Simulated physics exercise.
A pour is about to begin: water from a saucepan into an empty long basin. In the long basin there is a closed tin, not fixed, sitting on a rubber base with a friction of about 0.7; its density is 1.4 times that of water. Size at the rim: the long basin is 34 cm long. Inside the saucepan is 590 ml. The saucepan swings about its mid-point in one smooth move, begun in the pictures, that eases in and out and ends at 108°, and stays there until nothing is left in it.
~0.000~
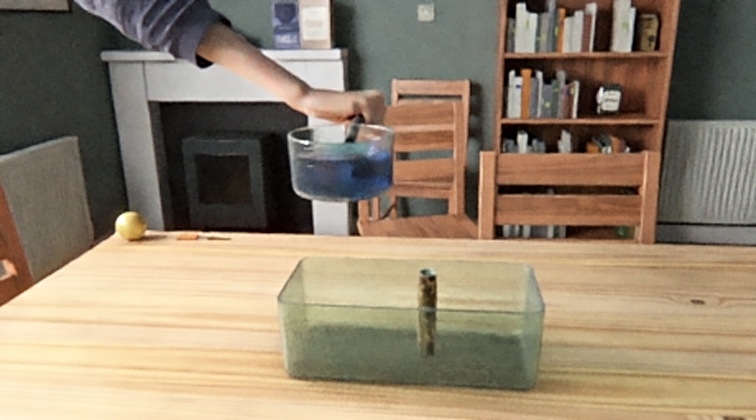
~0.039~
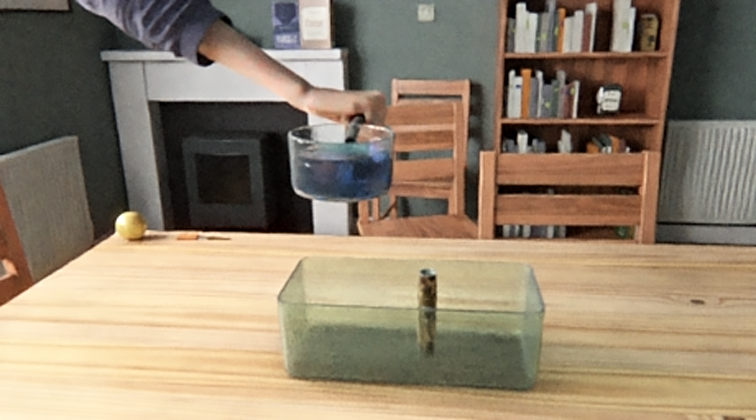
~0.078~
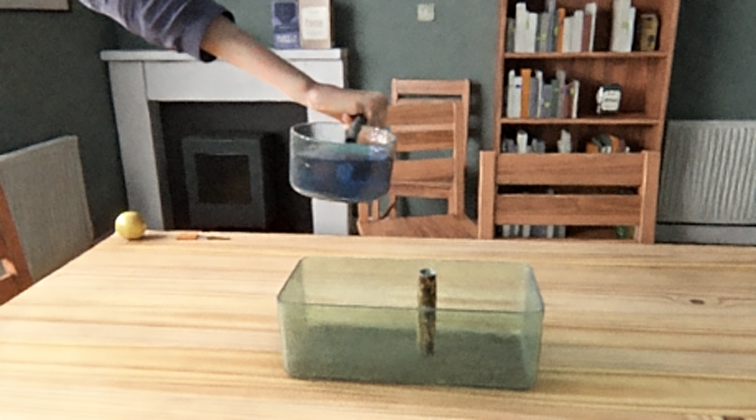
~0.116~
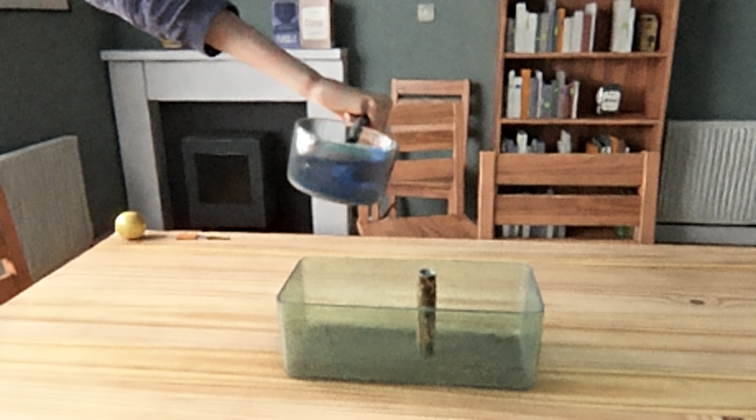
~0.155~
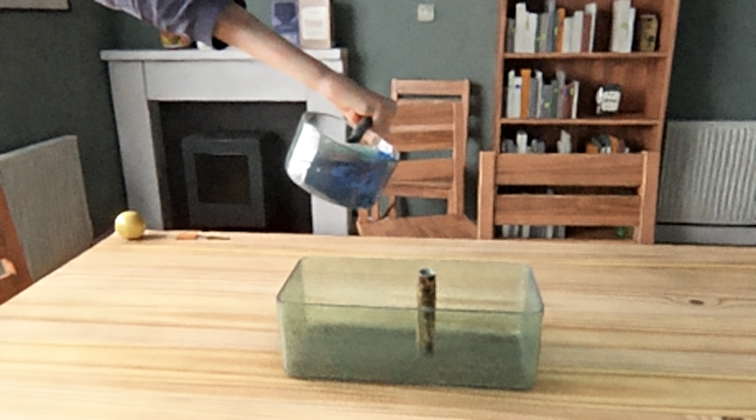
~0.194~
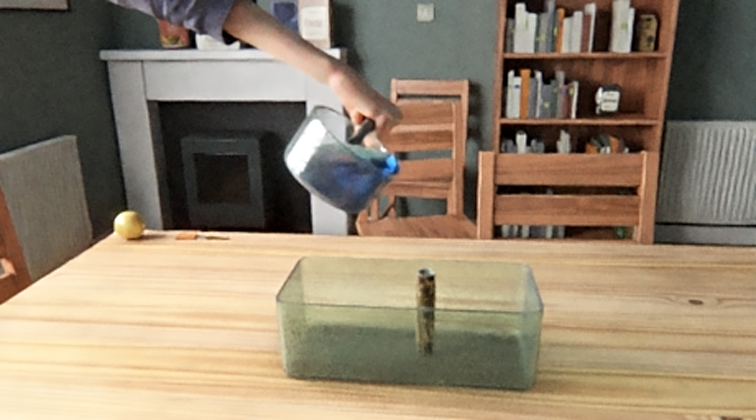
A hand tilts a clear pan of blue liquid rightward above a long greenish basin.
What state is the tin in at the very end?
The tin is on its side.
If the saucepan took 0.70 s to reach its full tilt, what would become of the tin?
After the tilt, the tin is still standing.
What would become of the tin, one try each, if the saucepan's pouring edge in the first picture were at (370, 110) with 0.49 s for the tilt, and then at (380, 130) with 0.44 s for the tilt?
First it topples; then it goes over.
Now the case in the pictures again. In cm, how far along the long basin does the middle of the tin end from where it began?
All told, the tin's centre has moved close to 7.5 cm.
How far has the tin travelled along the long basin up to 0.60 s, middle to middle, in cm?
Estimate: Around 0 cm.
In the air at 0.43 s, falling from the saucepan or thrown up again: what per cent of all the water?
About 60 per cent.
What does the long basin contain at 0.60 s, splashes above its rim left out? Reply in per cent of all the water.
I'd say roughly 86 in a hundred of it.
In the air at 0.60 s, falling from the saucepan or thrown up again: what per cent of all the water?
Airborne share: Near 10 %.
After 0.43 s the tilt is 105° and 24 per cent is still to pour; the tin stands where it began.
After 0.60 s the tilt is 108° and 5 per cent is still to pour; the tin stands where it began.
After 0.78 s the tilt is 108° and 0 per cent is still to pour; the tin leans 13°.
After 0.98 s the tilt is 108° and 0 per cent is still to pour; the tin leans 56°.
In the end the tin lies on its side.
